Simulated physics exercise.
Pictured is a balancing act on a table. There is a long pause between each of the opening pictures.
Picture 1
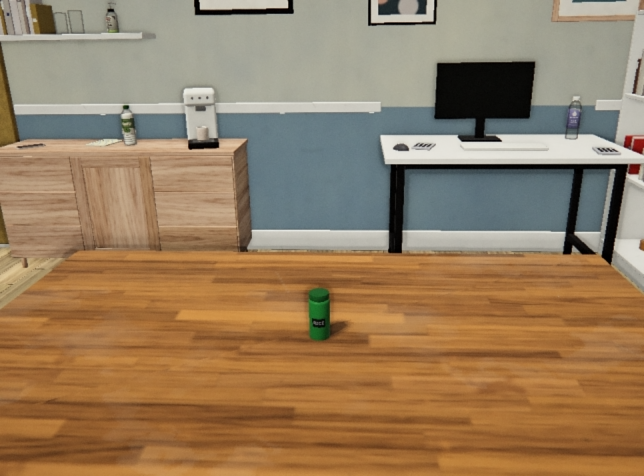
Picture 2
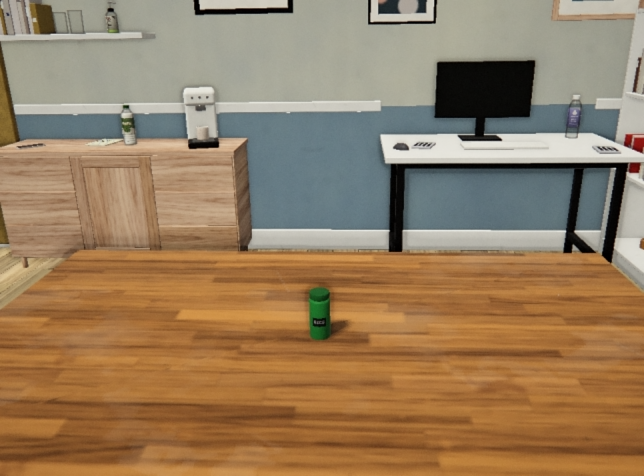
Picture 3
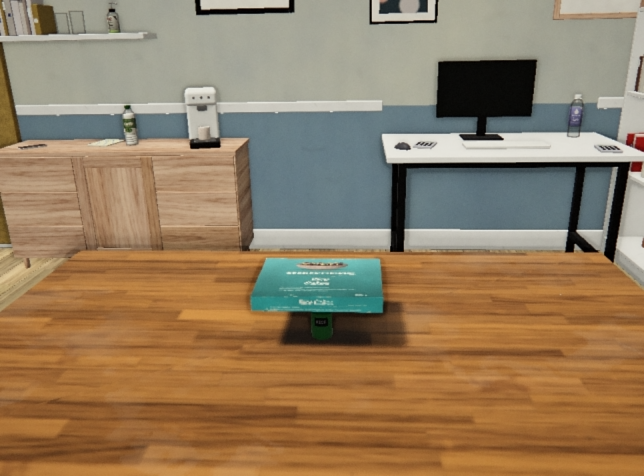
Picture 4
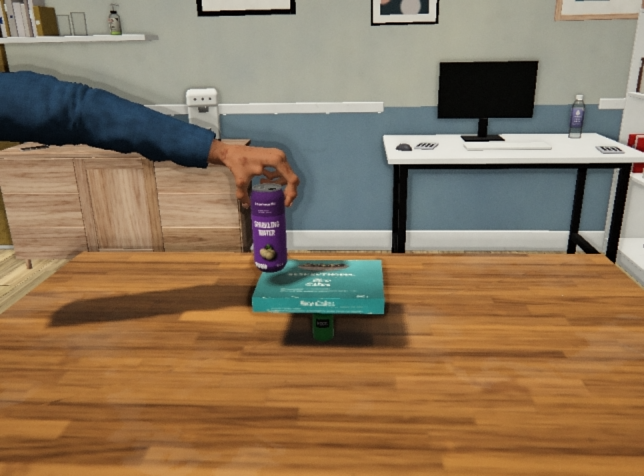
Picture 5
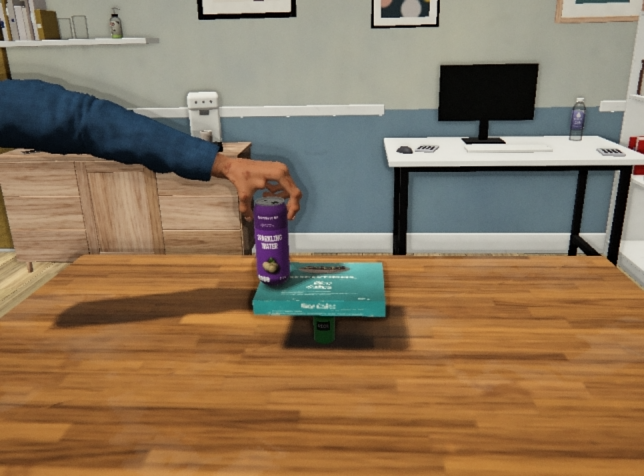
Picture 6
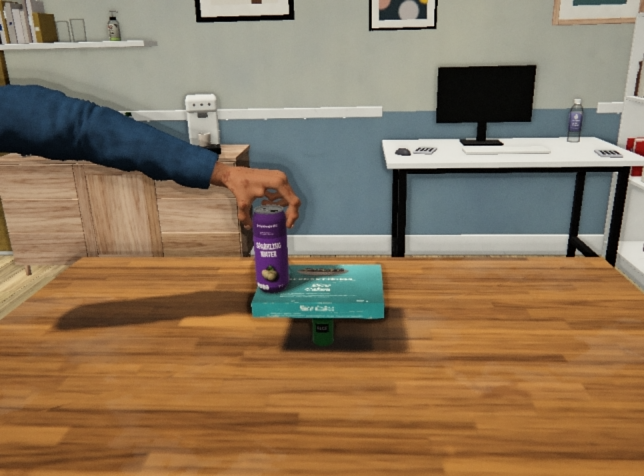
A turquoise packet appeared flat on top of a small green container standing on a wooden table, then a hand from the left lowered a purple can onto its left side and kept holding it.
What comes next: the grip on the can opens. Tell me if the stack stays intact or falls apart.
My guess is the stack will not be secure.
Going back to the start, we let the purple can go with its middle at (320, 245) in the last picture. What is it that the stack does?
Stands.
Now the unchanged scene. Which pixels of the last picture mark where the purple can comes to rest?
Look near (198, 327) in the final picture.
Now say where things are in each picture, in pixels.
In the first picture, the last thing is not in view yet.
In the second picture, the last thing is not in view yet.
In the third picture, the last thing is not in view yet; turquoise packet (320, 283).
In the fourth picture, still above its spot; purple can (269, 228); turquoise packet (321, 285).
In the fifth picture, still above its spot; purple can (272, 242); turquoise packet (322, 287).
In the sixth picture, set down, still held; purple can (271, 249); turquoise packet (321, 289).
Then, 0.40 s later than the last frame, purple can now fallen; turquoise packet tilted by 48°.
Then, 0.80 s later than the last frame, turquoise packet tilted by 46°; green shaker tilted by 34°.
Then, 1.00 s later than the last frame, turquoise packet now fallen; green shaker on its side.
When it is over, fallen, turquoise packet and purple can; lying over in the stack, green shaker. End places, in pixels of the last picture, purple can near (198, 327). The stack comes apart.
